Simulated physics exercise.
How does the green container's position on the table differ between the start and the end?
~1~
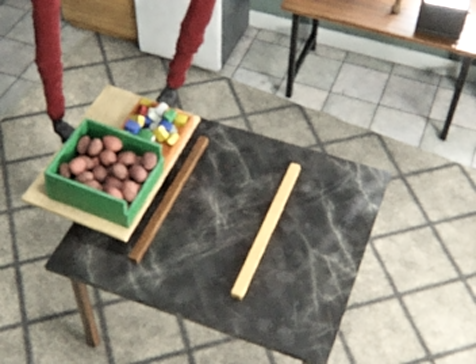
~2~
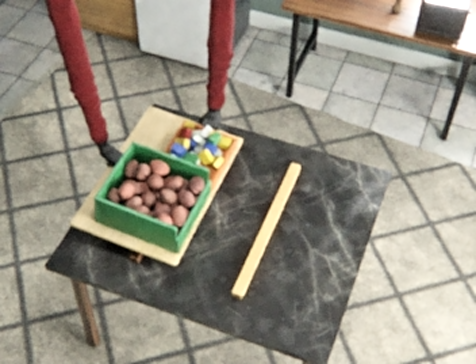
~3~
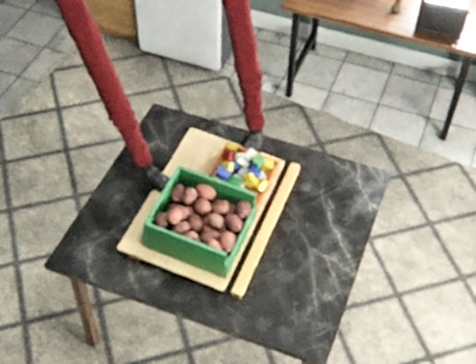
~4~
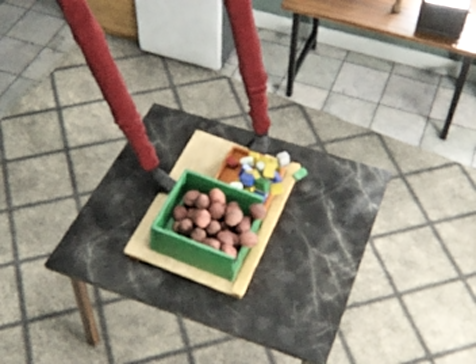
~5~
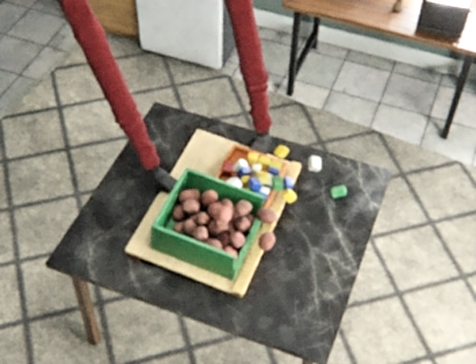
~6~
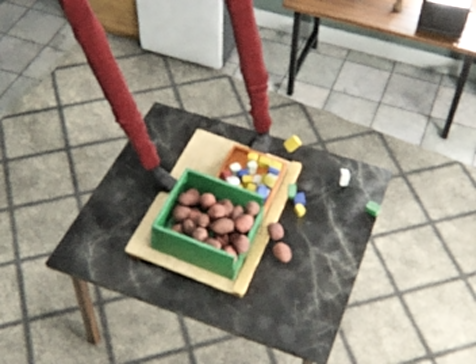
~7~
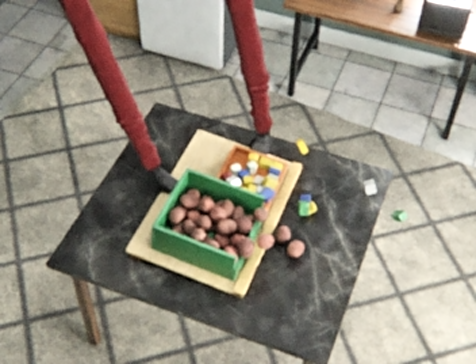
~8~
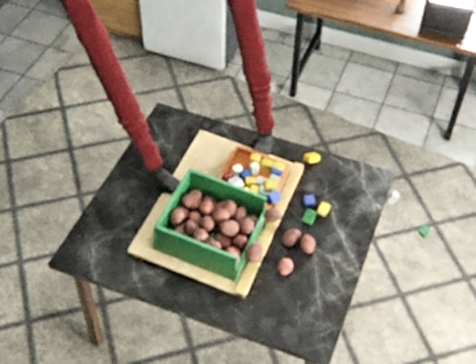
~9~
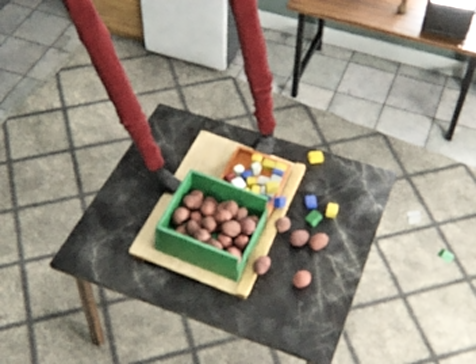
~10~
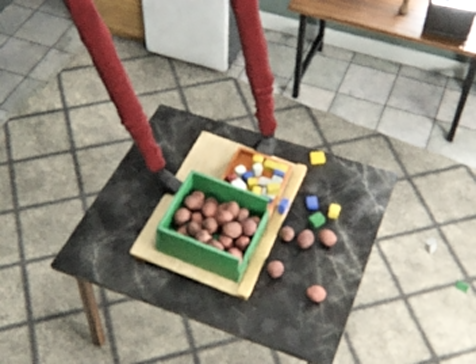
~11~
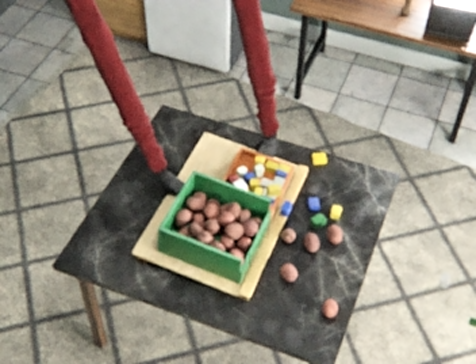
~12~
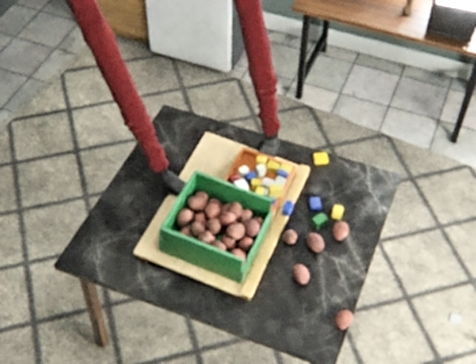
At the start the green container is over by the table's left edge. By the end it sits further right and lower, around the middle of the table.
Red-sleeved arms shoving a board of potatoes and toy bricks against a wooden strip, spilling some rightward across a dark table.
